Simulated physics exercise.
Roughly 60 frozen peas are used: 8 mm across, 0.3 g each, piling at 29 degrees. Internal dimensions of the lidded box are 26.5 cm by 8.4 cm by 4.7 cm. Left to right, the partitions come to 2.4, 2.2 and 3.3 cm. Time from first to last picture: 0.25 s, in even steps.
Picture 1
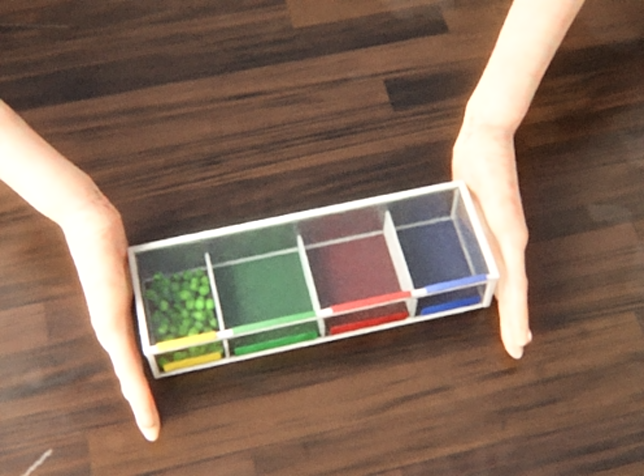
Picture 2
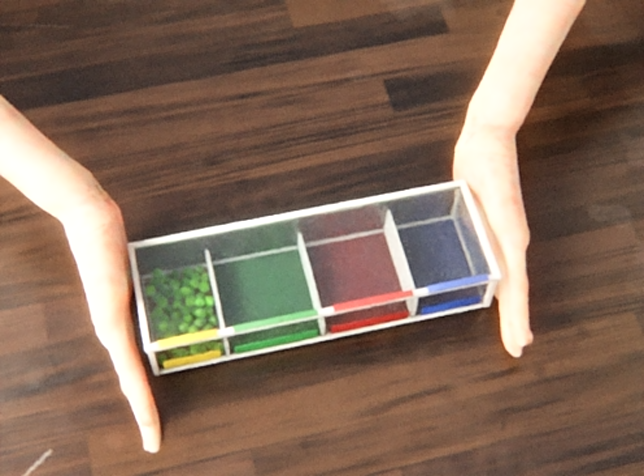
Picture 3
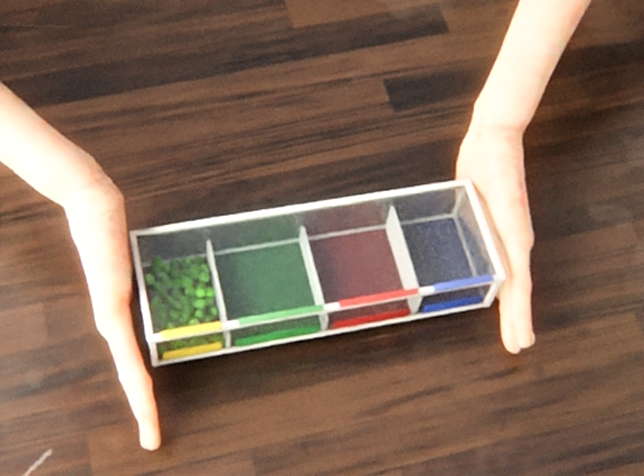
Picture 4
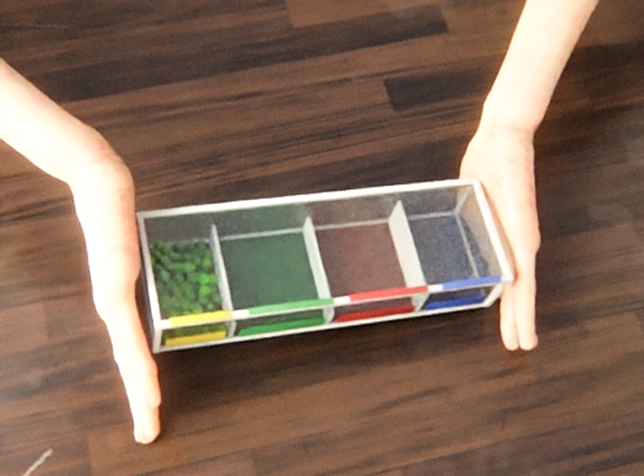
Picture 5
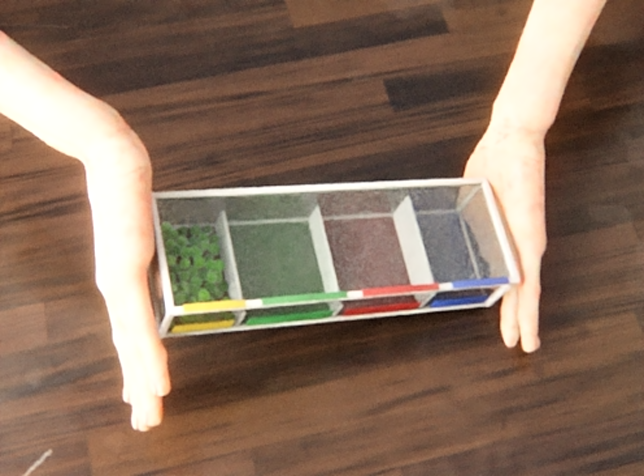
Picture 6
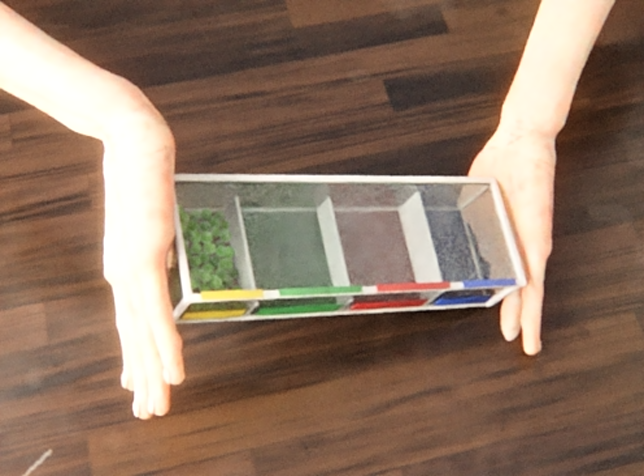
The video shows two hands holding a clear lidded box with four colour-marked compartments, green peas in the leftmost yellow one, above a dark wooden surface; the hands gradually tilt the box, raising its left end while the peas stay there.
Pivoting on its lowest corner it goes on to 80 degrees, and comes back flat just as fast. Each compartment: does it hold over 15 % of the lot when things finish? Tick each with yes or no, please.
Red - yes; blue - no; green - yes; yellow - yes.
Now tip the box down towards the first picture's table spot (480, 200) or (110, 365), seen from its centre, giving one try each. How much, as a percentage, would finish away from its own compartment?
Estimate: Some 75 % and some 0 % respectively.
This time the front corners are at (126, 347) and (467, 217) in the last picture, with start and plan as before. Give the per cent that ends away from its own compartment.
Around 0 per cent, it would seem.
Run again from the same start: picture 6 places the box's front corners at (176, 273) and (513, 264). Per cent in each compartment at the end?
Per cent at the end: Red 30; blue 5; green 25; yellow 40.
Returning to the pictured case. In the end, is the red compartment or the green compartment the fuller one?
Red.
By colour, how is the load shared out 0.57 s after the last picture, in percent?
Per cent by colour: Red 0; blue 0; green 30; yellow 70.
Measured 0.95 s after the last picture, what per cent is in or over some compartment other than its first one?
I'd put it at about 75 per cent.
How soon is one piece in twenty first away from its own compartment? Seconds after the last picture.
Roughly at the 0.50 s mark.
Then, 0.57 s after the last picture, tilt 78 degrees; green 30 %, yellow 70 %.
Then, 0.95 s after the last picture, tilt 33 degrees; red 40 %, blue 5 %, green 30 %, yellow 25 %.
Then, 1.42 s after the last picture, tilt 0 degrees; red 40 %, blue 5 %, green 30 %, yellow 25 %.
In the end, red 40 %, blue 5 %, green 30 %, yellow 25 %.
